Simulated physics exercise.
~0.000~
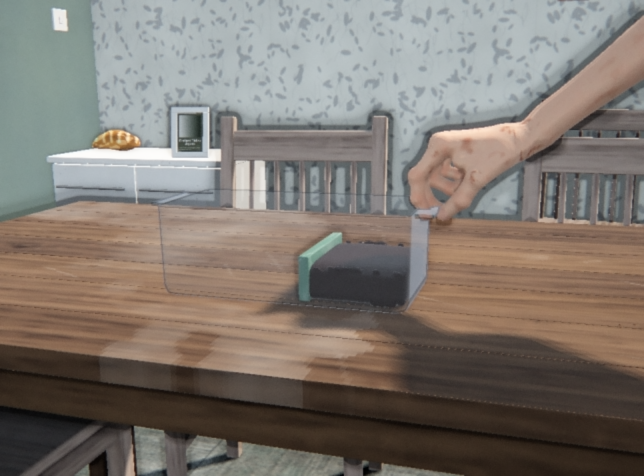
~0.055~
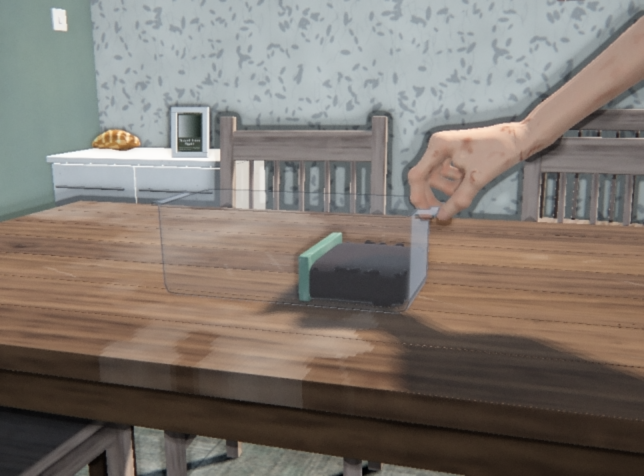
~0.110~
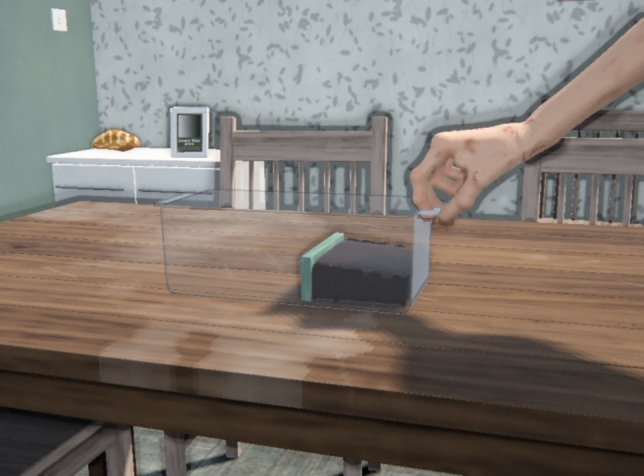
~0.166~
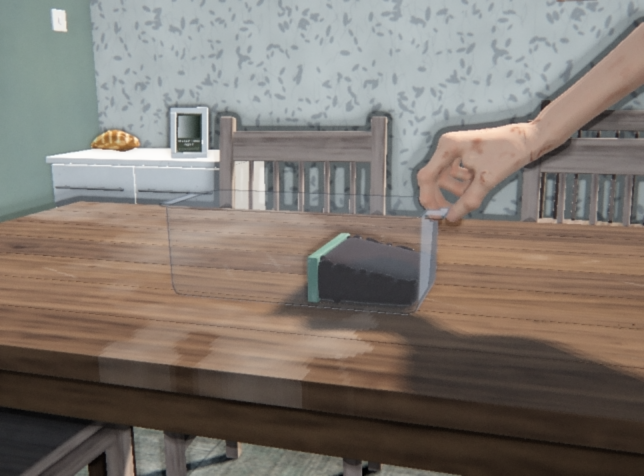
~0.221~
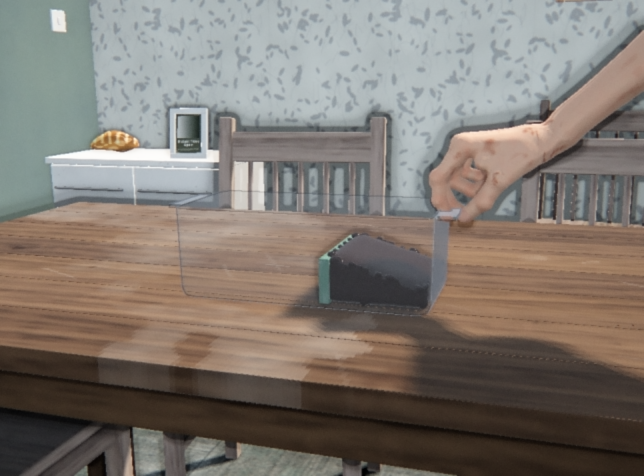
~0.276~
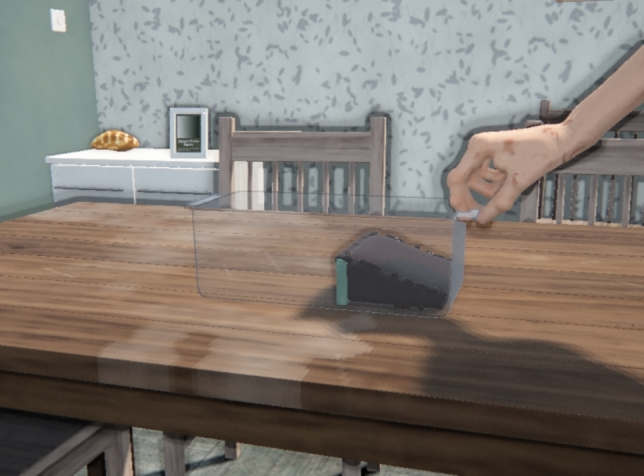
On a wooden dining table, a hand grips the right rim of a see-through oblong tub with dark coffee right of a low greenish divider. At first nothing moves; then the hand draws the tub a short way right, and the coffee's surface slants, higher toward the left.
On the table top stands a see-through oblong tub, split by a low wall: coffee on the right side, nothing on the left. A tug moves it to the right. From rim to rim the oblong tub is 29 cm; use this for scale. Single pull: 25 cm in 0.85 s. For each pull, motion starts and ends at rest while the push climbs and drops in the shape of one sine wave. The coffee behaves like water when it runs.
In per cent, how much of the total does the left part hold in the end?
About 4 per cent.
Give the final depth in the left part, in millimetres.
Some 0 mm deep.
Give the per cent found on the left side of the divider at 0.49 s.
About 4 %.
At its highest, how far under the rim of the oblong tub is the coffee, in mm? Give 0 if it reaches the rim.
Around 45 mm at the peak.
By 0.49 s it has gone 16 cm; 4 per cent is on the left side and 0 is out of the oblong tub.
By 0.71 s it has gone 24 cm; 4 per cent is on the left side and 0 is out of the oblong tub.
By 0.92 s it has gone 25 cm; 4 per cent is on the left side and 0 is out of the oblong tub.
By 1.14 s it has gone 25 cm; 4 per cent is on the left side and 0 is out of the oblong tub.
At rest 4 per cent is on the left side and 0 is out of the oblong tub.
